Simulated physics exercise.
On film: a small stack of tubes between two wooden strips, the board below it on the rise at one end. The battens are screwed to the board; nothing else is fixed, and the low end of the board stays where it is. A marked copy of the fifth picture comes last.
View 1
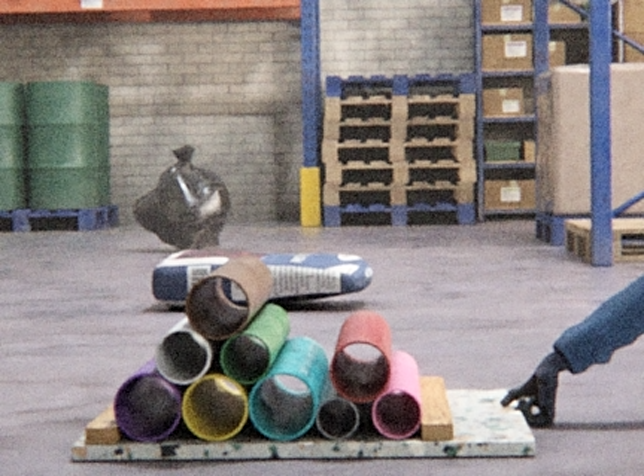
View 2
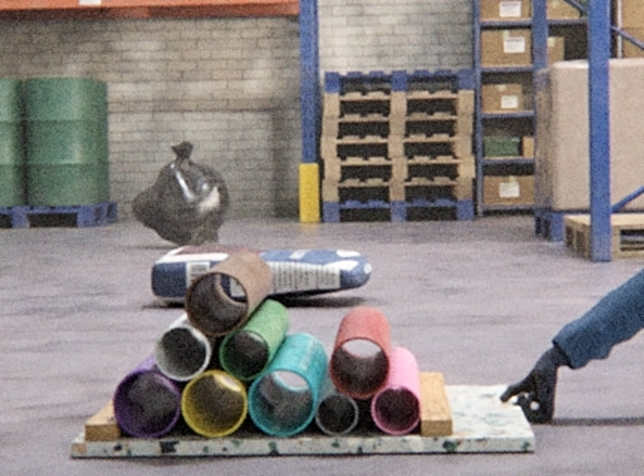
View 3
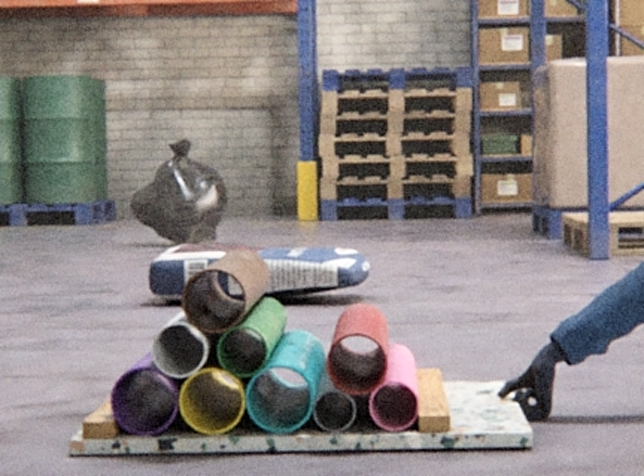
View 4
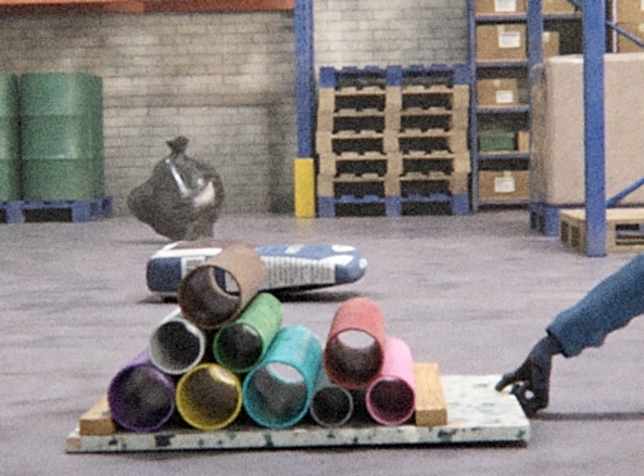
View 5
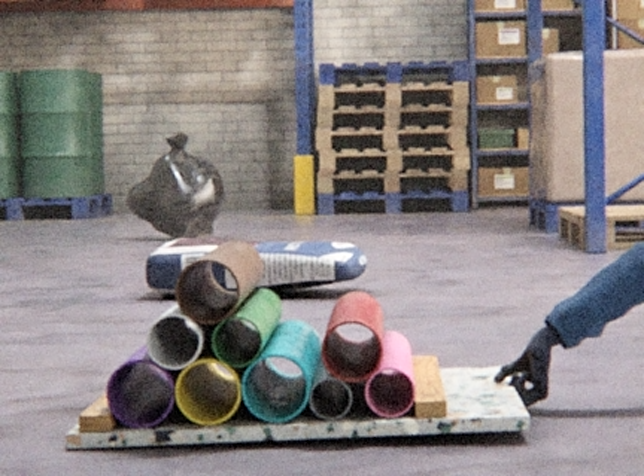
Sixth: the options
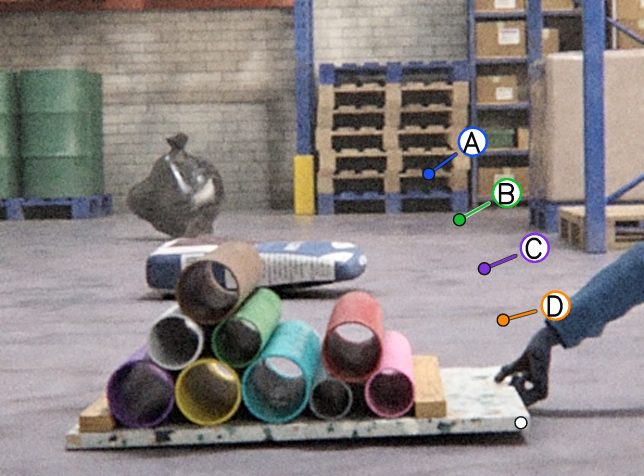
A dark-gloved hand in a blue sleeve holds the right end of a speckled board, seen from low across a grey warehouse floor. Purple, yellow, turquoise, grey and pink tubes lie between wooden strips, with white, green, red and brown ones above, before a bag, drums and pallets. The hand raises the board's right end slightly, the tubes keeping their arrangement, while the view shifts very slightly.
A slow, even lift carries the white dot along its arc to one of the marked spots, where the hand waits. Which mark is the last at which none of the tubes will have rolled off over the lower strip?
The highest mark that will do is B.
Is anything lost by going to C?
No.
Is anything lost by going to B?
No, at B.
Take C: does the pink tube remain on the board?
Yes.
On the marked copy, A at (429, 174); B at (459, 220); C at (484, 268); D at (503, 320); the white dot at (521, 423).
With B. Early on, board at 17°.
Further on, board at 28°.
At the end, board at 28°, none over the low batten.
As for the rest, A three over the low batten (white, green, brown); C none over the low batten; D none over the low batten.
